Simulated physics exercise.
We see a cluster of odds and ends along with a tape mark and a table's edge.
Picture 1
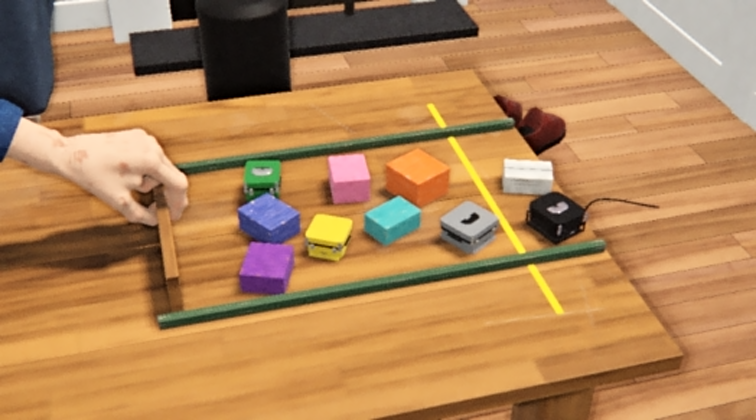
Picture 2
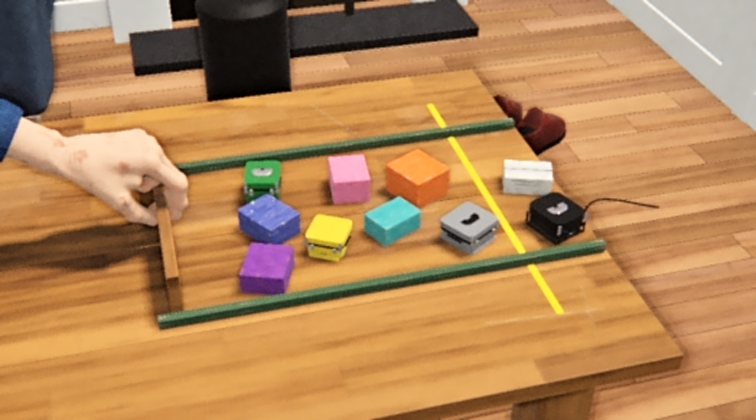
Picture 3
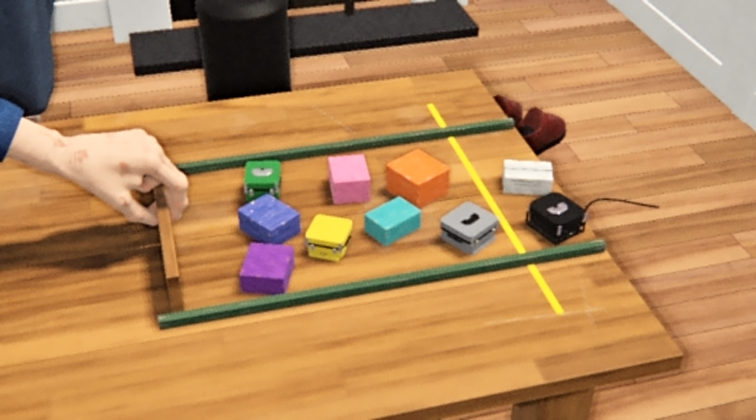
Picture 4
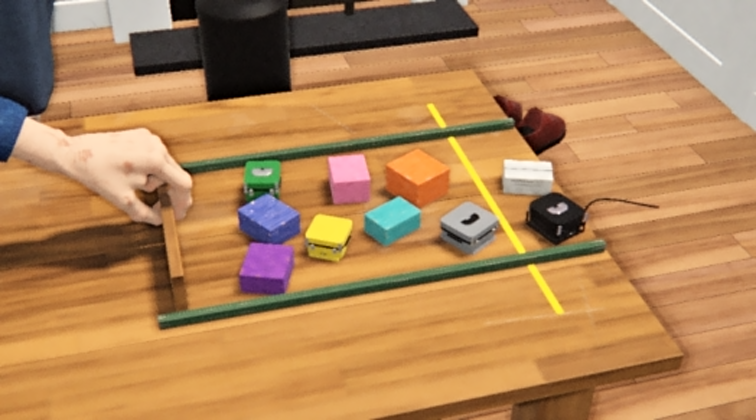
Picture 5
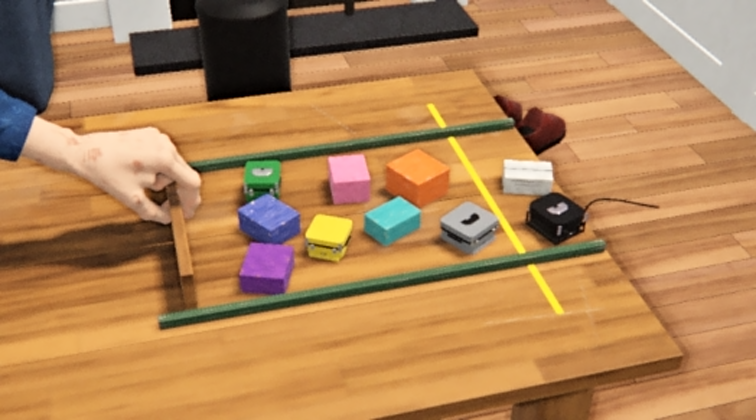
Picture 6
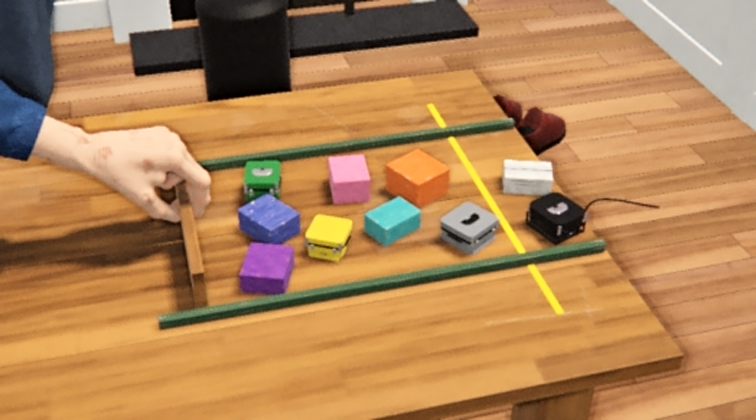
A wooden board, held by a hand at the left, stayed still at first, then slid slightly right between two green rails toward the colourful blocks and cases, which did not move.
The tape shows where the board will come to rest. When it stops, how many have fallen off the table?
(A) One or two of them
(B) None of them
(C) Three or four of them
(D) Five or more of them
C.
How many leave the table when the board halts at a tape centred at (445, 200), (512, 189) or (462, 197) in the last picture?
1, 6, 1.
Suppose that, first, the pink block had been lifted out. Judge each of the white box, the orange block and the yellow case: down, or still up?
White box: Over the edge; orange block: Still there; yellow case: Still there.
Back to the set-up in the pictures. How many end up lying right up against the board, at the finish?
My count gives 3.
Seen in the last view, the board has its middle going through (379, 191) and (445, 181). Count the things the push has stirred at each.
First 8, then 10.
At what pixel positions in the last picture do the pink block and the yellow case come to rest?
Result: One at about (519, 160), the other at about (553, 198).
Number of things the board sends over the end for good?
Precisely 4.
Early on, none off yet; white box at rest near (527, 178); black case at rest near (556, 218); grey case at rest near (469, 230).
Finally, the number that fall off is three or four; lost, turquoise block, orange block, black case and white box.
